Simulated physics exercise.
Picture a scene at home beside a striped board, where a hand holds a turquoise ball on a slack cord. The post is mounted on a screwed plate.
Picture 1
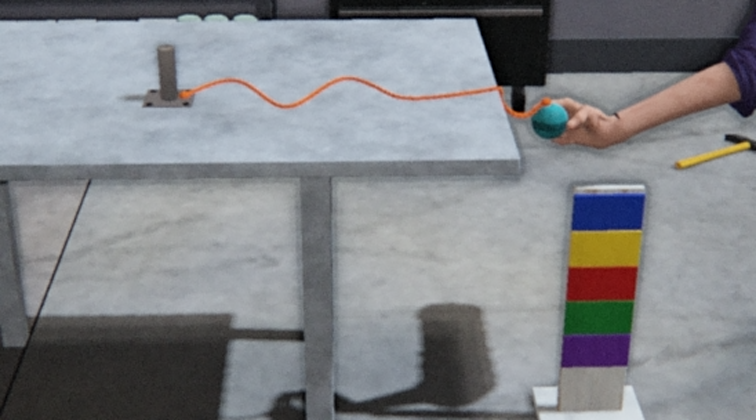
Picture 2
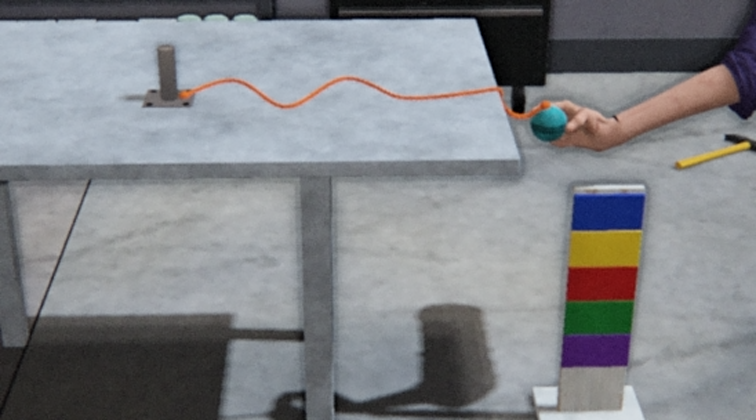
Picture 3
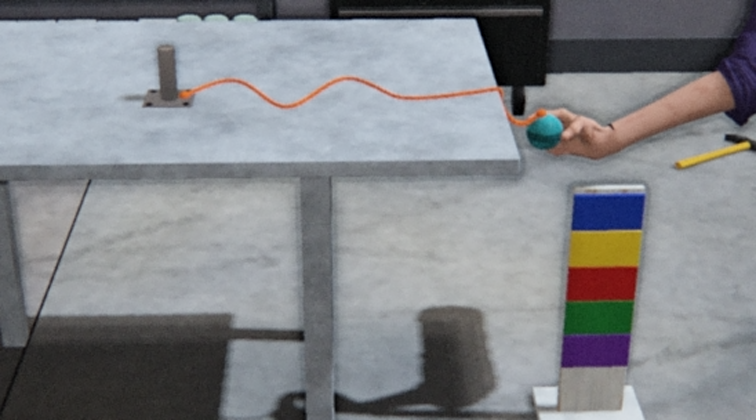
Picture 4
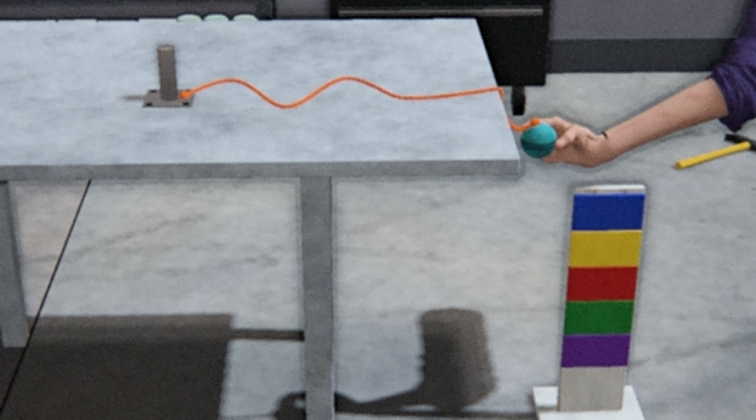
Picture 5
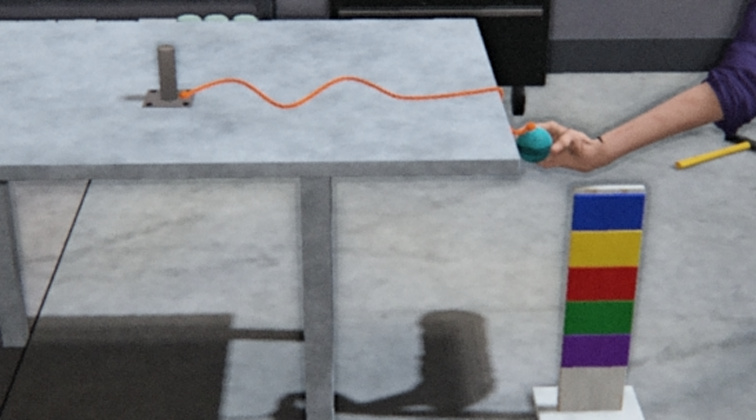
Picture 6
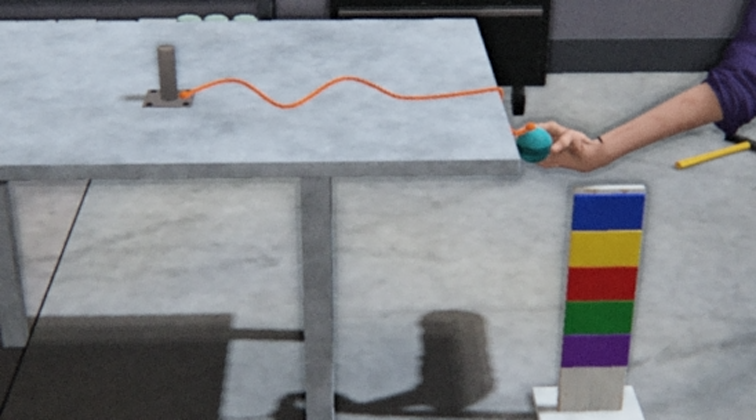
A hand lowers a turquoise ball on a slack orange cord slightly beside the table edge.
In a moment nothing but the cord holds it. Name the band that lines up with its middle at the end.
It lines up with red.
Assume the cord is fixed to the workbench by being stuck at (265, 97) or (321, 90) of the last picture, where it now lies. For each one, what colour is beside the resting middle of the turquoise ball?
Taking the two tries in turn, you'd get yellow and then blue.
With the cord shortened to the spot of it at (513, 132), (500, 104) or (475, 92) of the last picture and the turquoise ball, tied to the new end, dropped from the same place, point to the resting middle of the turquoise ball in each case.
Roughly (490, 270), (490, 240), (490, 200).
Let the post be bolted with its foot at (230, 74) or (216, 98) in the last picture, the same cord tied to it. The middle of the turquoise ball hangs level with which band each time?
First try: Green; second try: Green.
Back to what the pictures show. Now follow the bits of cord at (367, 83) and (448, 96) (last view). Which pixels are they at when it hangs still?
Near (472, 92) and (498, 162).
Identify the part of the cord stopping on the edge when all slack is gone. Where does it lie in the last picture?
In the last picture it is at roughly (383, 91).
A little later, ball near (506, 276); level with red.
Next, ball near (479, 290); level with red.
When it is over, ball near (491, 288); level with red. The red one.
